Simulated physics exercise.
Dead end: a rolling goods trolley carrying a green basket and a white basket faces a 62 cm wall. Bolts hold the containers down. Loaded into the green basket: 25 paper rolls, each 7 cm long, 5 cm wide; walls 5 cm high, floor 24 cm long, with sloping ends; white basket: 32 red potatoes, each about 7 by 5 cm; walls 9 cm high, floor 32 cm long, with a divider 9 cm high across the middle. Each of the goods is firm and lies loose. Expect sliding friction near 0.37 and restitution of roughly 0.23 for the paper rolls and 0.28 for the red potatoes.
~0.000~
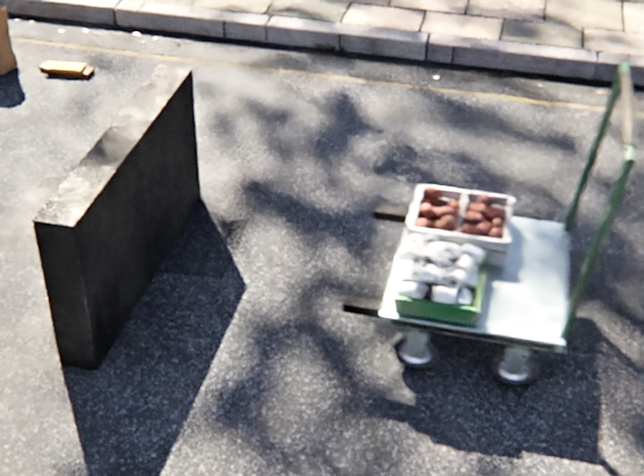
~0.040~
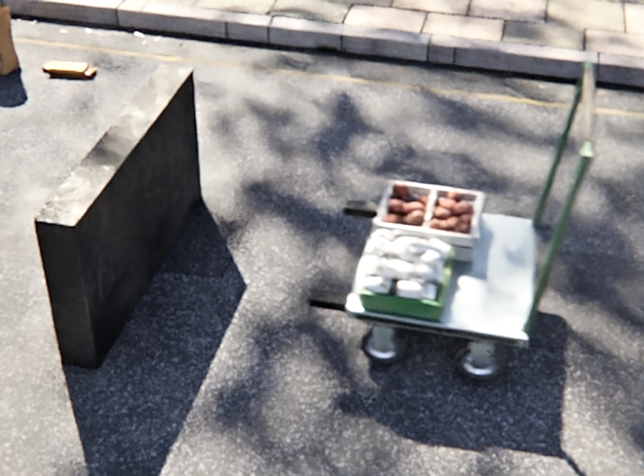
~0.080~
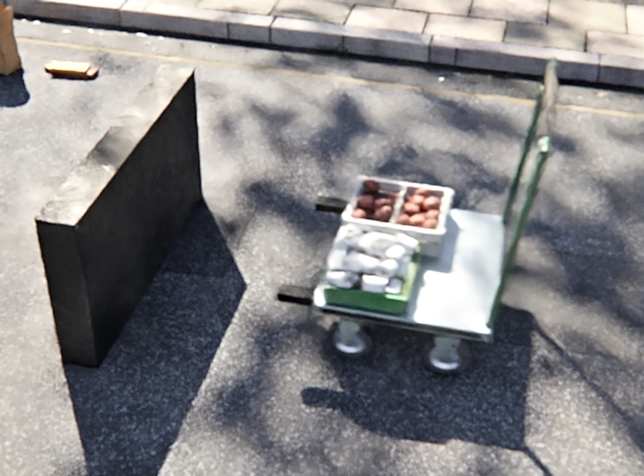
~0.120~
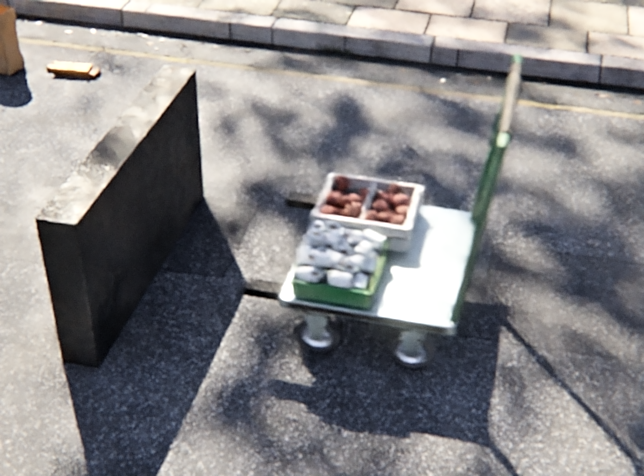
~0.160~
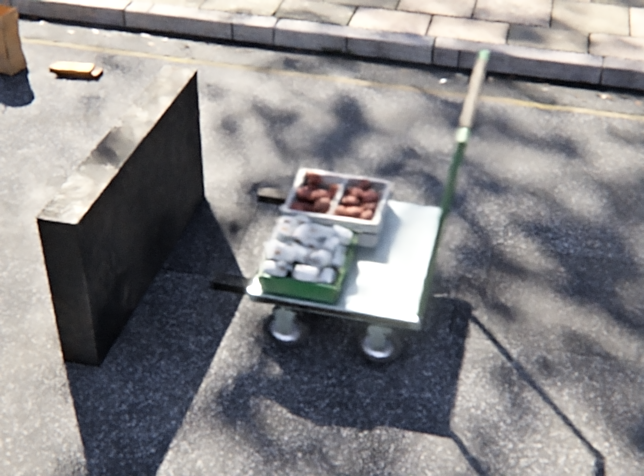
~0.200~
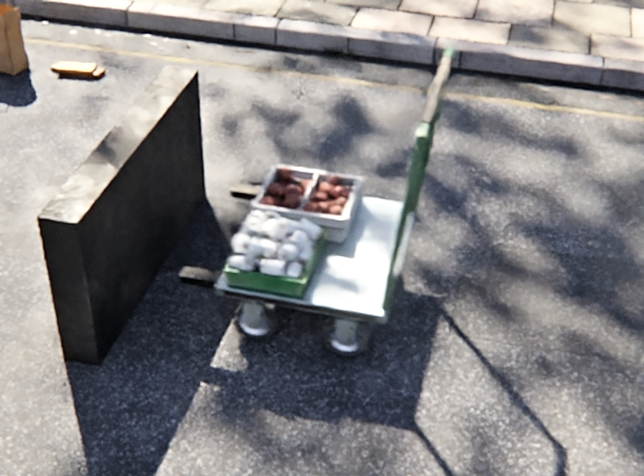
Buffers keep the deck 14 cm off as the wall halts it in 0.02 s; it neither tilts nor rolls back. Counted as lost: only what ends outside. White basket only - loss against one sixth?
Below a sixth.
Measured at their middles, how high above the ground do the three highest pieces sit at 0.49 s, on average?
Mean height: Some 50 cm.
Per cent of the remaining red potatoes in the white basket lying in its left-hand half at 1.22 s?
About 50%.
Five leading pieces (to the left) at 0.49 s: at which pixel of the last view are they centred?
I'd say near (138, 214).
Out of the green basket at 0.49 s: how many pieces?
About: Green basket 12.
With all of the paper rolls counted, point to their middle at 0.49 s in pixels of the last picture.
Around (183, 235) in pixels.
After 0.27 s, contact with the wall.
After 0.37 s, the green basket is down by 7 of 25 and the white basket has all 32.
After 0.49 s, the green basket is down by 13 of 25 and the white basket is down by 1 of 32.
After 0.72 s, the green basket is down by 14 of 25 and the white basket is down by 2 of 32.
Final count (at 1.22 s), the green basket is down by 14 of 25 and the white basket is down by 2 of 32. Asked share, 2 of 32, 6 per cent.
